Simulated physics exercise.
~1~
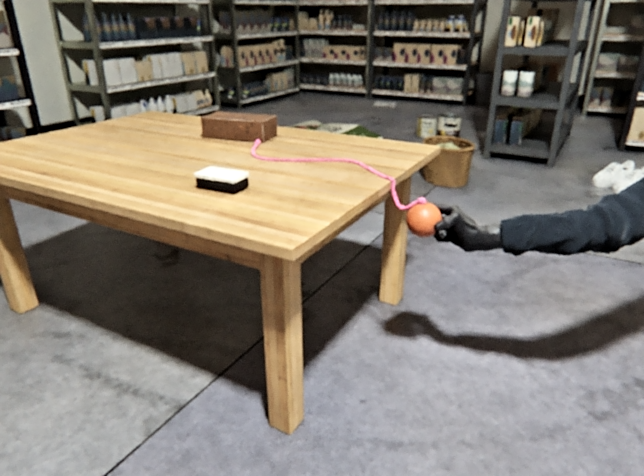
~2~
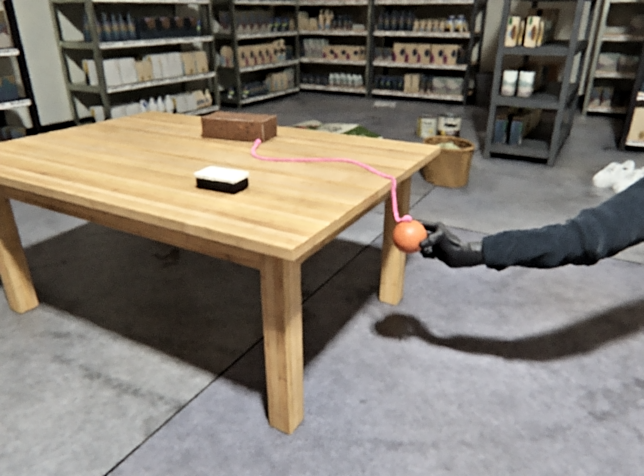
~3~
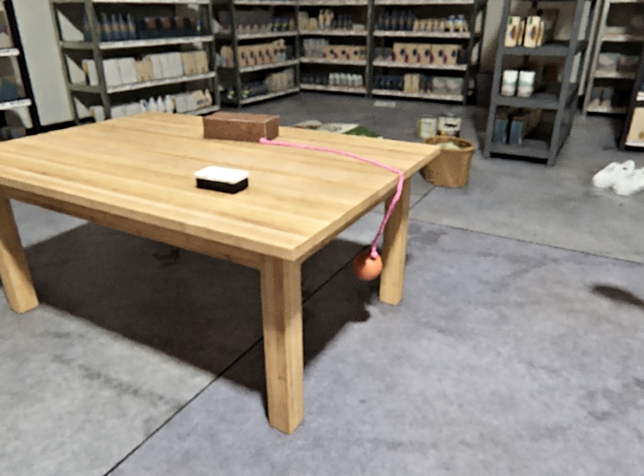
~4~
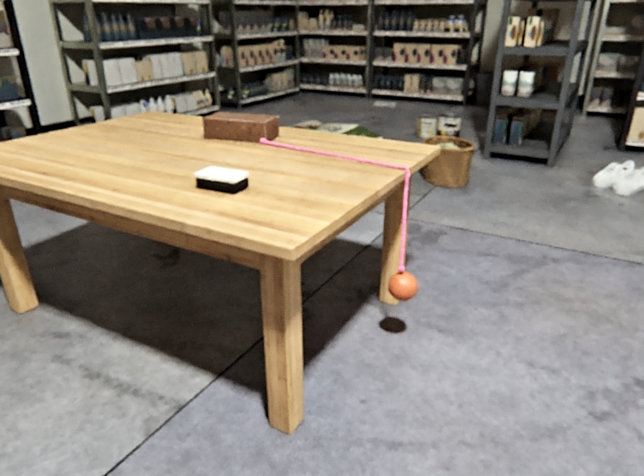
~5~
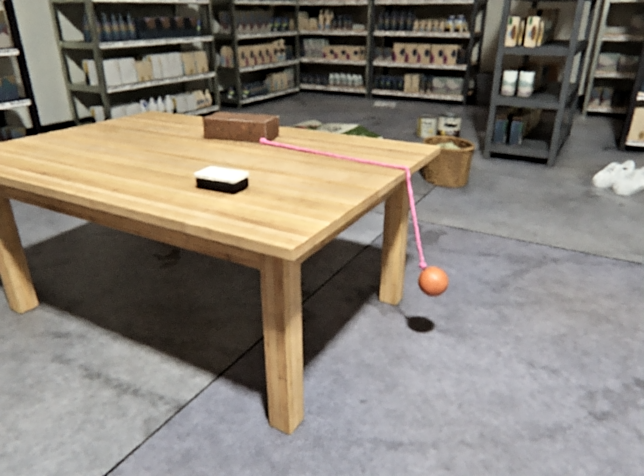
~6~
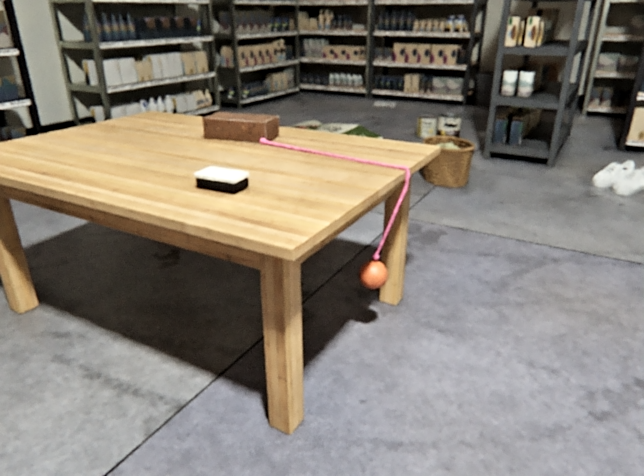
We see a gloved hand holding an orange ball on a pink cord that runs across a wooden table to a brick, near a sponge. The hand lowers the ball and lets go, and it swings beneath the table edge while brick and sponge stay put.
